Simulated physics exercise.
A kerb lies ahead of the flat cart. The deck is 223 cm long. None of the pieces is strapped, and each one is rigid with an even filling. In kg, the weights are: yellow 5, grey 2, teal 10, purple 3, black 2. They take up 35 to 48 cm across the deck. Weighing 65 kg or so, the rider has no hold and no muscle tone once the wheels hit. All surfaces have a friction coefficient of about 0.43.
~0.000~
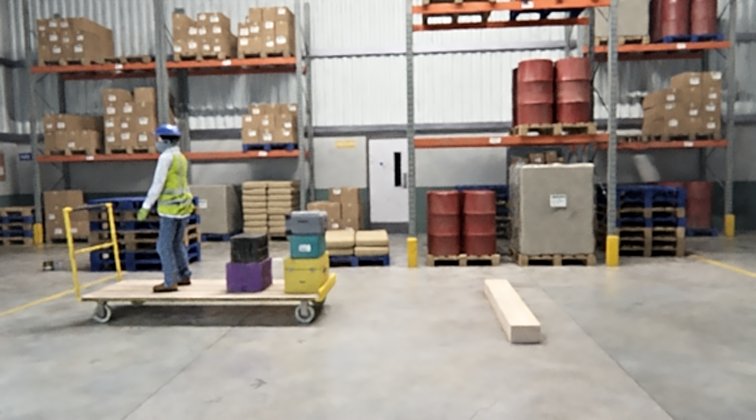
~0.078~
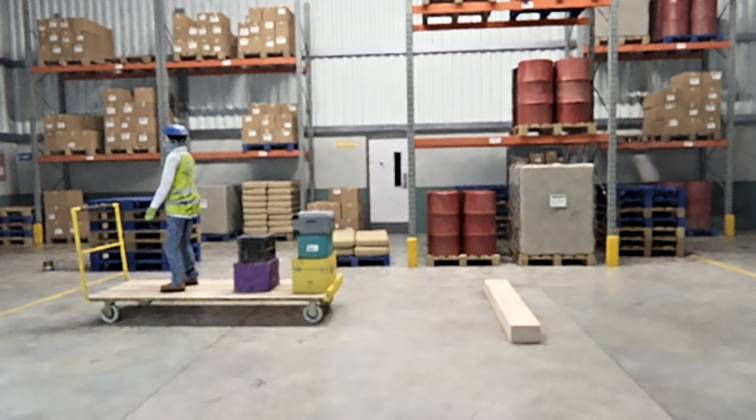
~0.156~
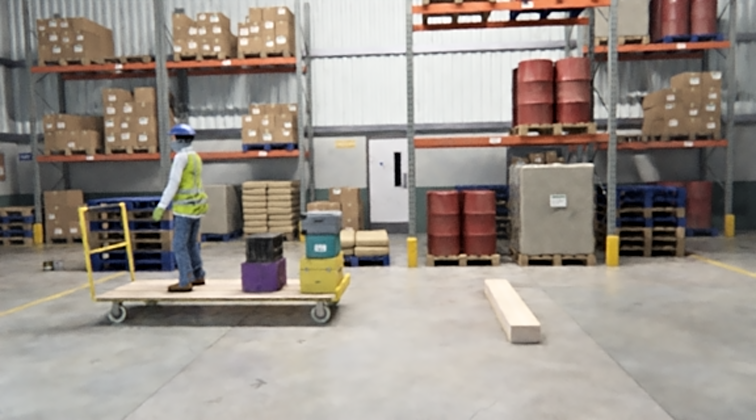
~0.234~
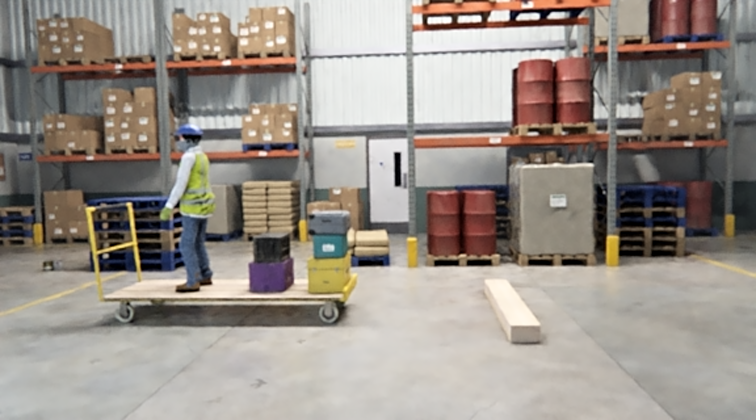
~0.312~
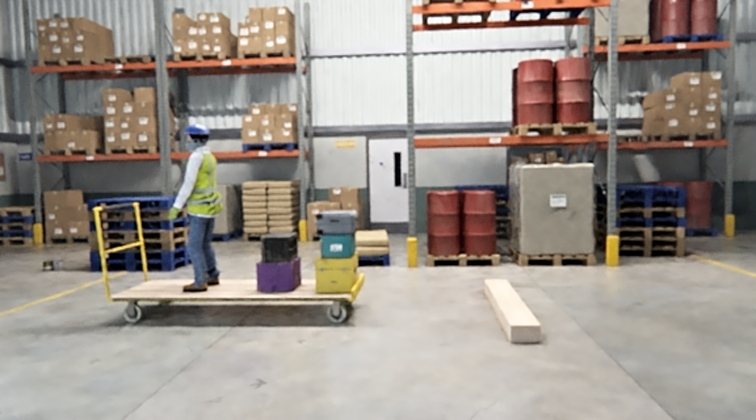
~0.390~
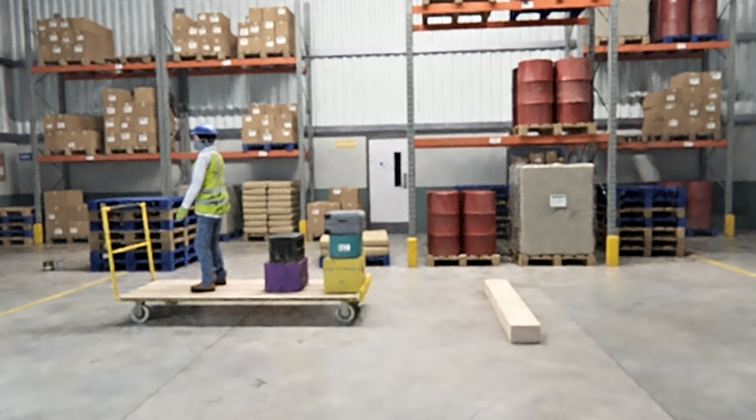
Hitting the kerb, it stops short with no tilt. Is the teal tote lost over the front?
Still on the deck.
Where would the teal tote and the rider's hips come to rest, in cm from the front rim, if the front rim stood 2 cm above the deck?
Both stay back - teal 20 cm behind, hips 100 cm behind.
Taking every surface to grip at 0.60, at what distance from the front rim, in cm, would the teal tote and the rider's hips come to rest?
Teal 10 behind, hips 100 behind.
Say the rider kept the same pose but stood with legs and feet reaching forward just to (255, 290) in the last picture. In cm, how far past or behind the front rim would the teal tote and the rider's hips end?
The teal one would stop 10 cm behind the front rim and the hips 120 cm behind it.
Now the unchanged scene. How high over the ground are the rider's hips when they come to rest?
Hip height: Approx. 35 cm.
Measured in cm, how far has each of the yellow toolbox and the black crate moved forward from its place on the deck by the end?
Ahead by: Yellow 0, black 25 (cm).
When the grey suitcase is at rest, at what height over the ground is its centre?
Near 85 cm.
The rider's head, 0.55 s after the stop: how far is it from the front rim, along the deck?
100 cm behind it.
After 1.76 s the deck stops.
After 2.01 s the teal tote is 9 cm behind the rim, tilted 0°, near (495, 243) in the last picture's view.
After 2.31 s the teal tote is 9 cm behind the rim, tilted 0°, near (495, 243) in the last picture's view.
After 2.76 s the teal tote is 9 cm behind the rim, tilted 0°, near (495, 243) in the last picture's view.
When all is still (4.4 s), nothing is past the rim; behind it, yellow toolbox, grey suitcase, teal tote, purple parcel, black crate and the rider's hips.
